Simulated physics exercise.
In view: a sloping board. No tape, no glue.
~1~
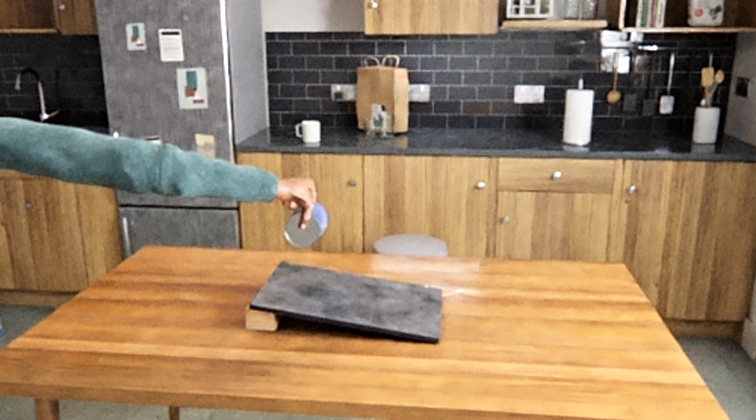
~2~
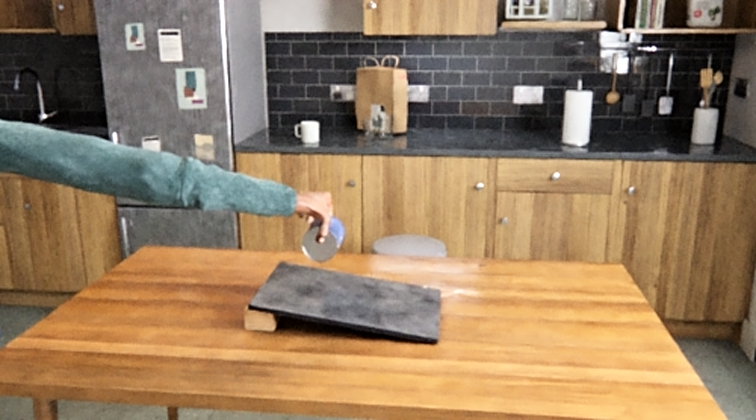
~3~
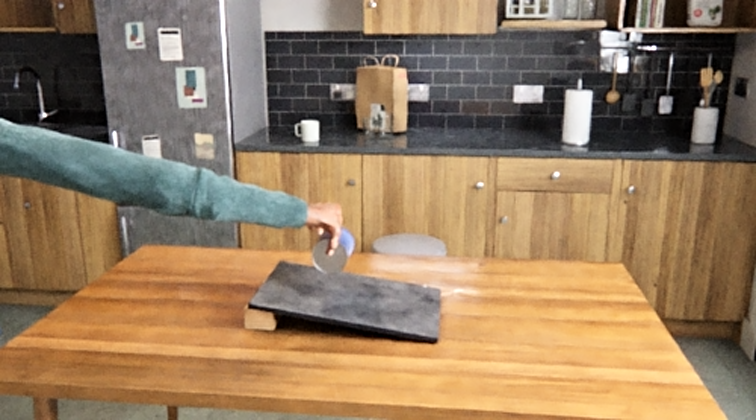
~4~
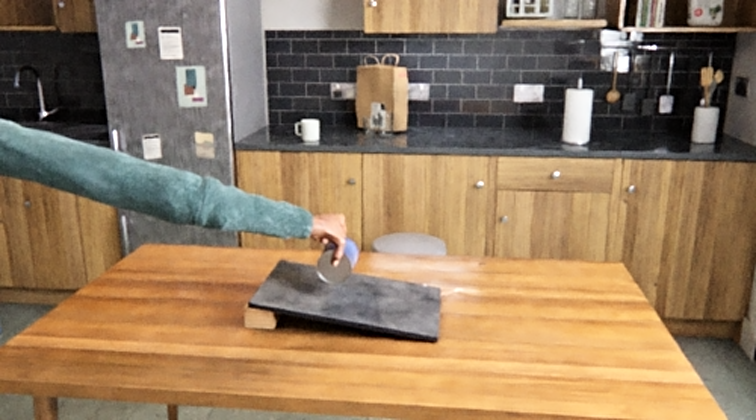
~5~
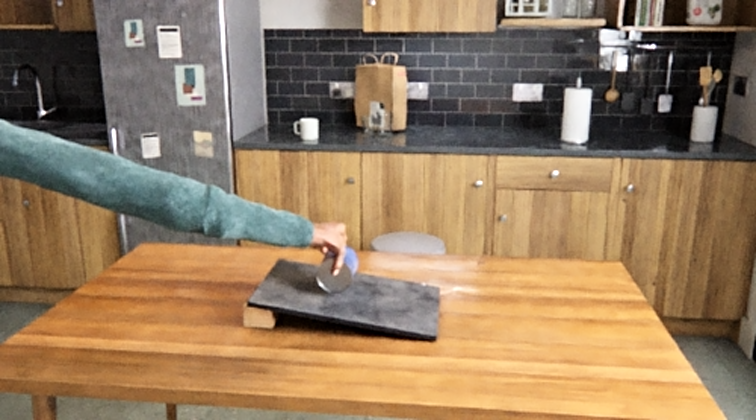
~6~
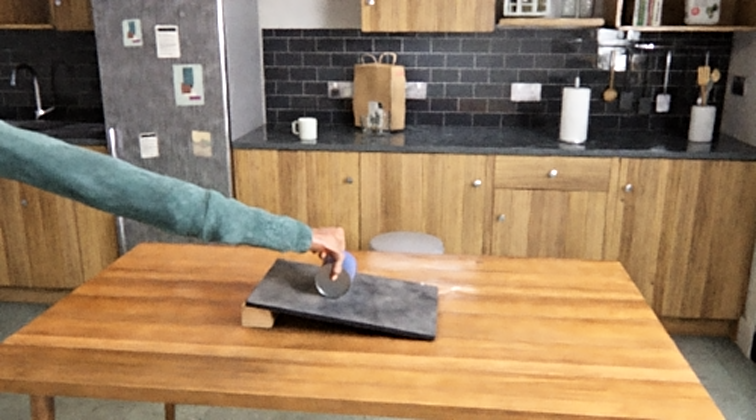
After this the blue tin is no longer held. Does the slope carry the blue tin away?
The blue tin goes downhill.
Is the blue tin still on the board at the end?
It comes off the board.
Then, 1.10 s on from there, blue tin now off the board.
Then, 1.90 s on from there, things are still on the move.
In the end, off the board, blue tin. The blue tin slides or rolls down.
